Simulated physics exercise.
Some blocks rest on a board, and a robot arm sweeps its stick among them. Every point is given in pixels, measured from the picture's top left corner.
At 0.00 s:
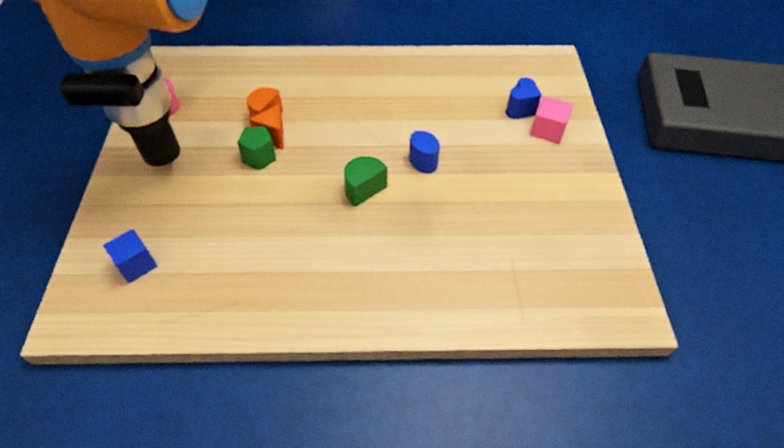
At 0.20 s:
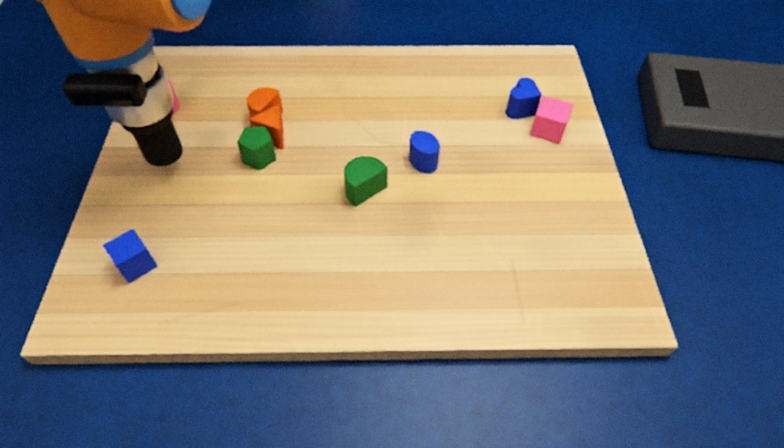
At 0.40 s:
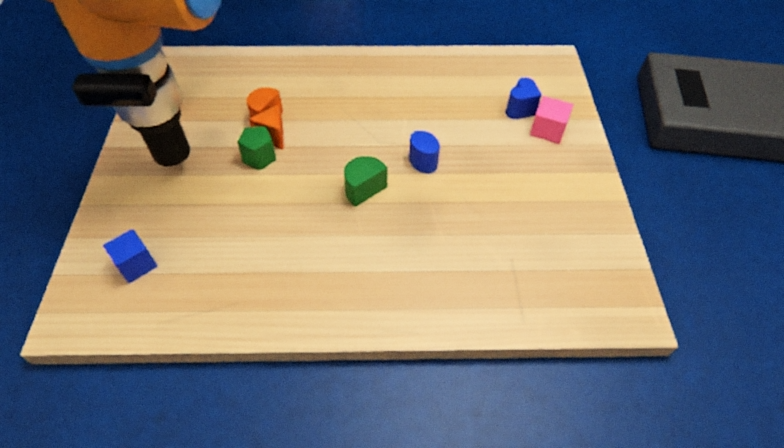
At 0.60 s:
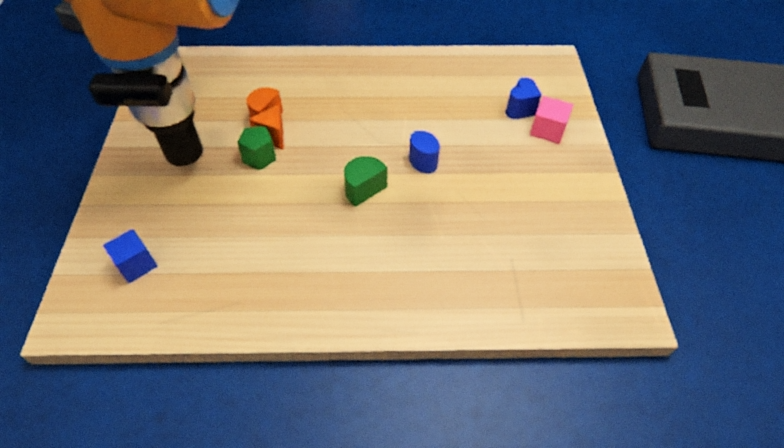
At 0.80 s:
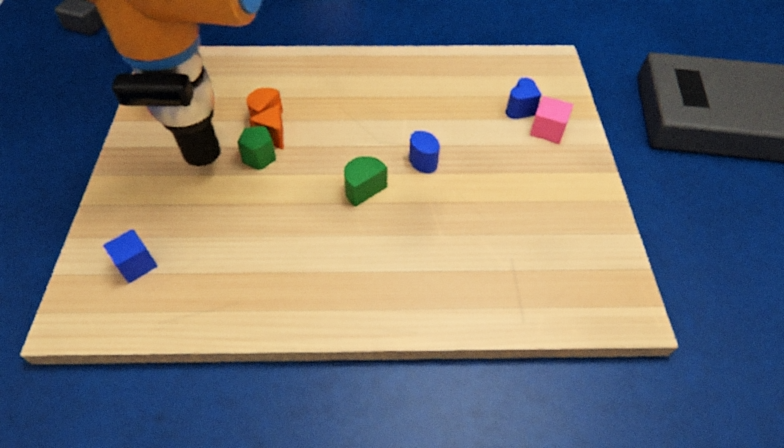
A robot arm with a black-tipped stick, at the upper left of a pale wooden board seen from above at an angle on a blue surface, slides a short way right toward a green block. Two orange blocks touch behind the green one, a blue cube lies lower left, green and blue blocks sit mid-board, and blue and pink ones upper right. The blocks and the camera stay still.
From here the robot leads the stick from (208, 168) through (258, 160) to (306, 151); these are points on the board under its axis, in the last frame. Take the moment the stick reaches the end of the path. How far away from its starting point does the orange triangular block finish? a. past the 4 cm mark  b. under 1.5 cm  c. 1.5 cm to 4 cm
Choice b: Under 1.5 cm.
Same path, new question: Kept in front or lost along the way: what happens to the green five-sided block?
It is driven along in front.
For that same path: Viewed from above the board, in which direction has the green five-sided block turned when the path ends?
Its rotation is counterclockwise.
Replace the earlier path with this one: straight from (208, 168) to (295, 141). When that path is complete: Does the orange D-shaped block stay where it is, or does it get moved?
My prediction: It remains in place.
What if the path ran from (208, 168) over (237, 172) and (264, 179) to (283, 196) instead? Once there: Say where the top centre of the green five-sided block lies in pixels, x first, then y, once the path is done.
At pixel (279, 135).
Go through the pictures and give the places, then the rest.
The first picture shows lower end of the stick at (162, 153), tops of blocks, green five-sided block at (255, 137), orange D-shaped block at (261, 97), orange triangular block at (269, 117).
The second picture shows stick at (164, 153), blocks as before.
The third picture shows stick at (172, 153), blocks as before.
The fourth picture shows stick at (184, 153), blocks as before.
The fifth picture shows stick at (202, 153), green five-sided block at (255, 137), orange D-shaped block at (261, 97), orange triangular block at (269, 117).
What follows on the original path. One third of the way, stick at (237, 148); green five-sided block at (270, 134); orange triangular block at (274, 114), turned 25° anticlockwise.
Two thirds of the way, stick at (271, 143); green five-sided block at (303, 126), turned 20° anticlockwise; orange triangular block at (276, 113), turned 40° anticlockwise.
At the end, stick at (303, 136); green five-sided block at (329, 116), turned 50° anticlockwise; orange D-shaped block not moved; orange triangular block at (276, 113), turned 40° anticlockwise.
